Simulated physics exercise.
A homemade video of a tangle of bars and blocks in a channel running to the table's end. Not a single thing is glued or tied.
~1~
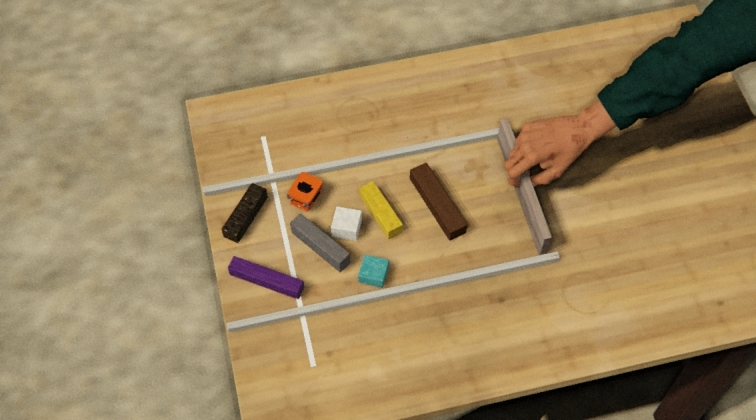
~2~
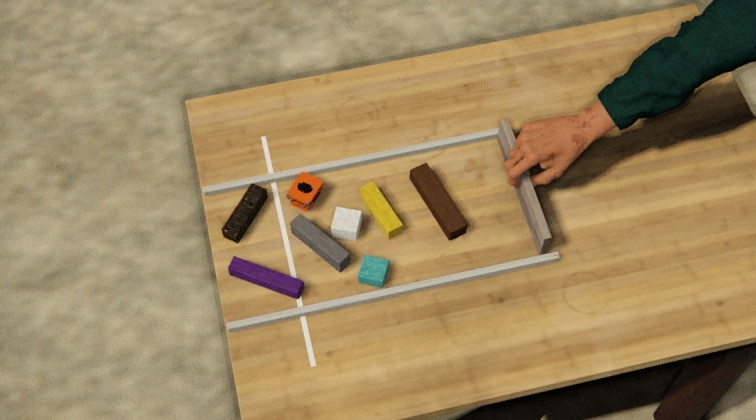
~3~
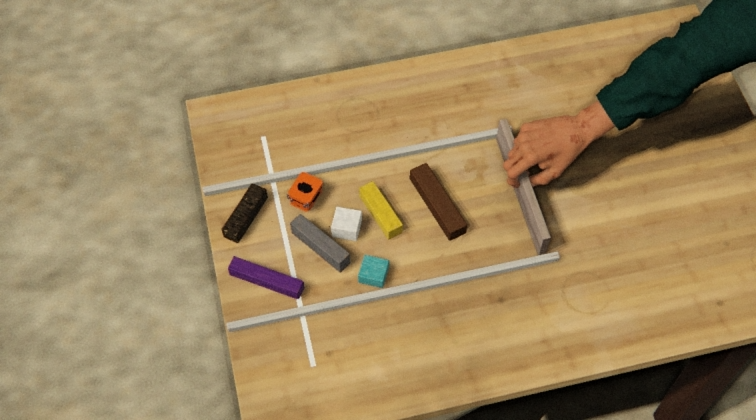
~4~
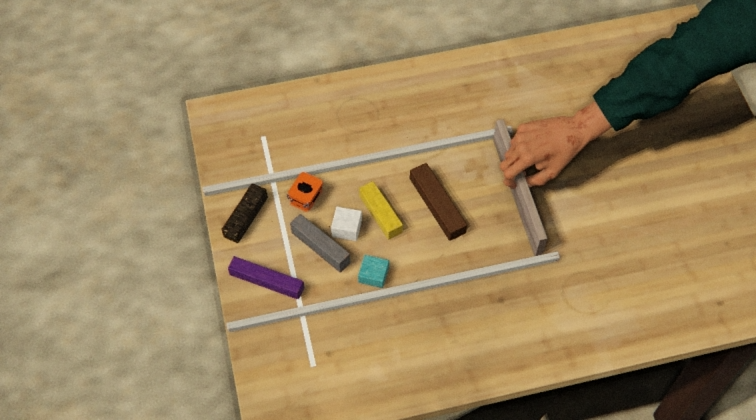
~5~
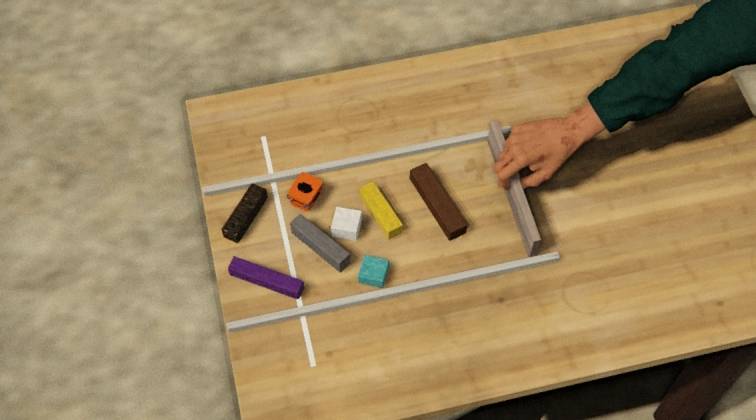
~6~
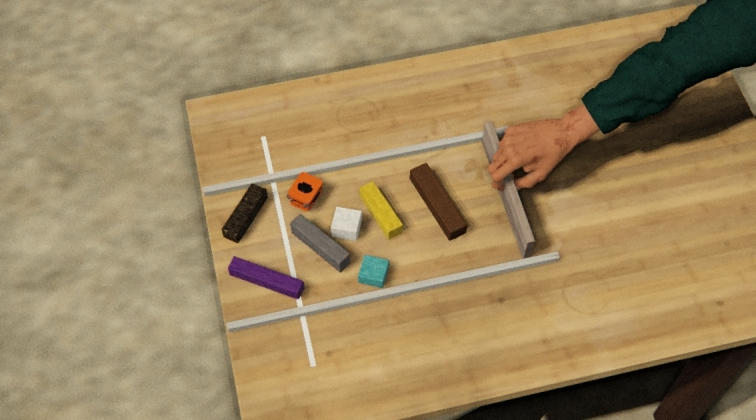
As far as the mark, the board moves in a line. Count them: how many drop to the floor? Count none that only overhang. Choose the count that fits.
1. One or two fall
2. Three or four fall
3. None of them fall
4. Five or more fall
3, none of them fall.
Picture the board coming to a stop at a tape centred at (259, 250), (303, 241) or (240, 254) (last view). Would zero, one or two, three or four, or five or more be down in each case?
Number fallen at each tape, in order - three or four, not one, at least five.
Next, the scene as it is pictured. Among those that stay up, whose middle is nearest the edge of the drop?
The one out in front is the black bar.
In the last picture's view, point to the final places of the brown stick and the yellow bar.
The one named first is at (275, 236), the next at (256, 234).
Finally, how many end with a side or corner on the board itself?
The count in contact is 3.
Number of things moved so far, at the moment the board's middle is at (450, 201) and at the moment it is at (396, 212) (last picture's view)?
In order, the tallies are 1 and 3.
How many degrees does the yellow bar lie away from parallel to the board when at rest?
It is near 0° out of line.
A little later, none off yet; black bar at rest near (245, 213); purple bar at rest near (266, 278); orange case at rest near (306, 193).
When it is over, the number that fall off is zero.
